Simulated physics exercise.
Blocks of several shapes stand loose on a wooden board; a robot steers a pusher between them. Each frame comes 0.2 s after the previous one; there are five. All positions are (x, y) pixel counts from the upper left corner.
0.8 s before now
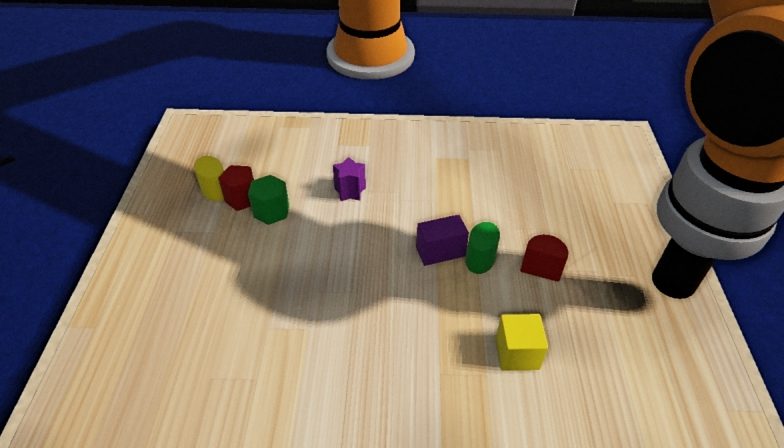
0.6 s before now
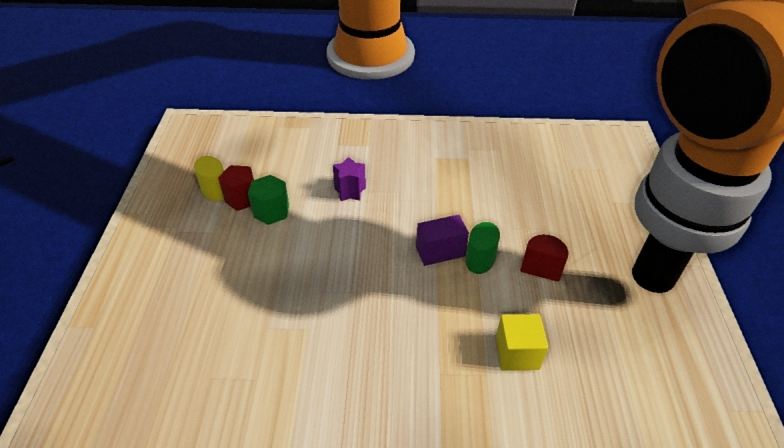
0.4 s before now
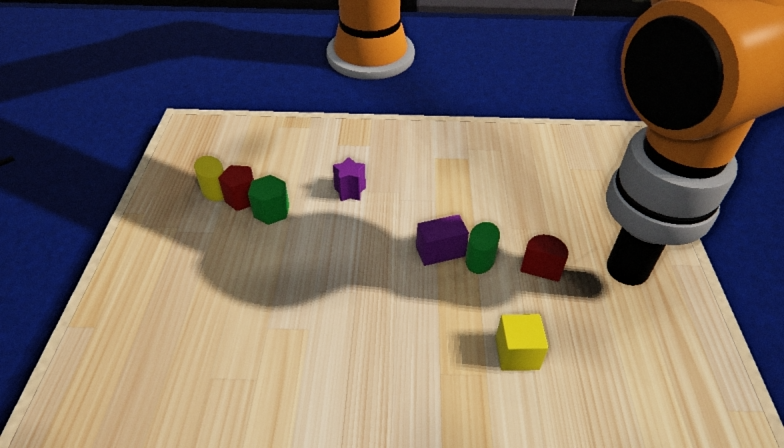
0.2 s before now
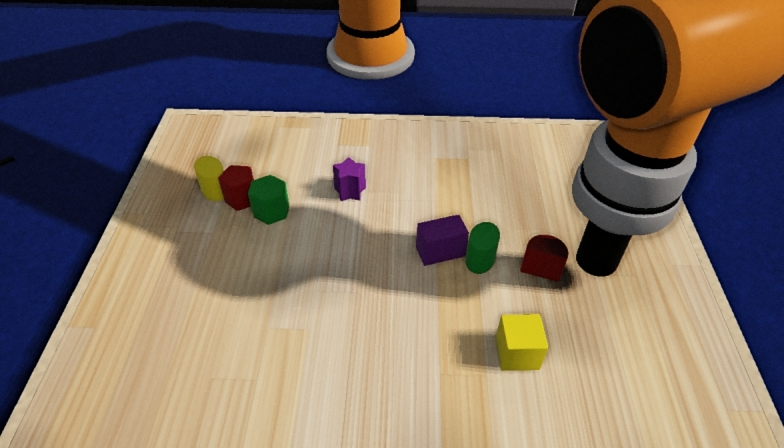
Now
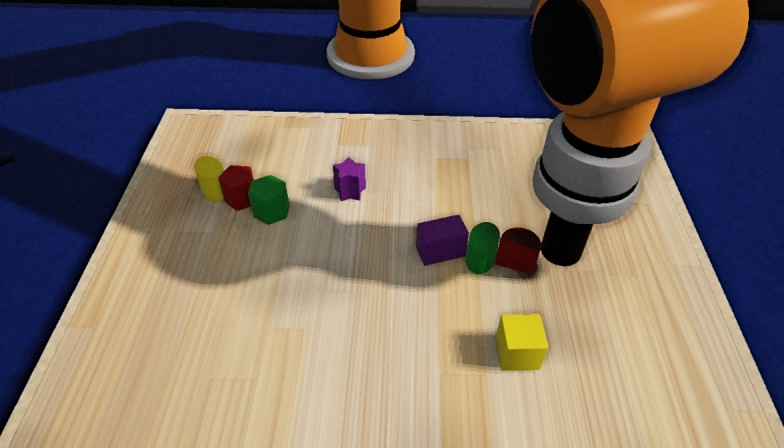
To begin with, colourful blocks of several shapes stand on a wooden board while a robot arm holds a black pusher at the right. The pusher glides left toward the red half-round block, then shoves it a short way left, close beside the green oval, while the other blocks stay still.
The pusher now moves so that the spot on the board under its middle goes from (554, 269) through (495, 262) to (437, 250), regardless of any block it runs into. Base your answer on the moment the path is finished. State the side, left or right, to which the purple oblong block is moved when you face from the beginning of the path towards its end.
Moves right.
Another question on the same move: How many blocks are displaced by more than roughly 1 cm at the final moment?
By the end, three or more blocks will have moved.
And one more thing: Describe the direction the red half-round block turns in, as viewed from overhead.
From the top: Counterclockwise.
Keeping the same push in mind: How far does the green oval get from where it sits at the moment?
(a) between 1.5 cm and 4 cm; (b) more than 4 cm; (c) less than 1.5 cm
b.
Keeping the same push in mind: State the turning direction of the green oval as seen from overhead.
From overhead, the rotation is clockwise.
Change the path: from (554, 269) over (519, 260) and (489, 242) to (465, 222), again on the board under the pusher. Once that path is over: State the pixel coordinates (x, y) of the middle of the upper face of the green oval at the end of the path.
Expect it around (419, 233).
What follows on the original path. One third of the way, pusher (518, 248); purple oblong block (416, 219), turned 20° anticlockwise; green oval (445, 230), turned 15° clockwise; red half-round block (480, 234).
Two thirds of the way, pusher (478, 241); purple oblong block (387, 208), turned 15° anticlockwise; green oval (404, 225), turned 25° clockwise; red half-round block (439, 229), turned 10° anticlockwise.
At the end, pusher (439, 233); purple oblong block (380, 205); green oval (363, 229), turned 35° clockwise; red half-round block (398, 229), turned 40° anticlockwise.
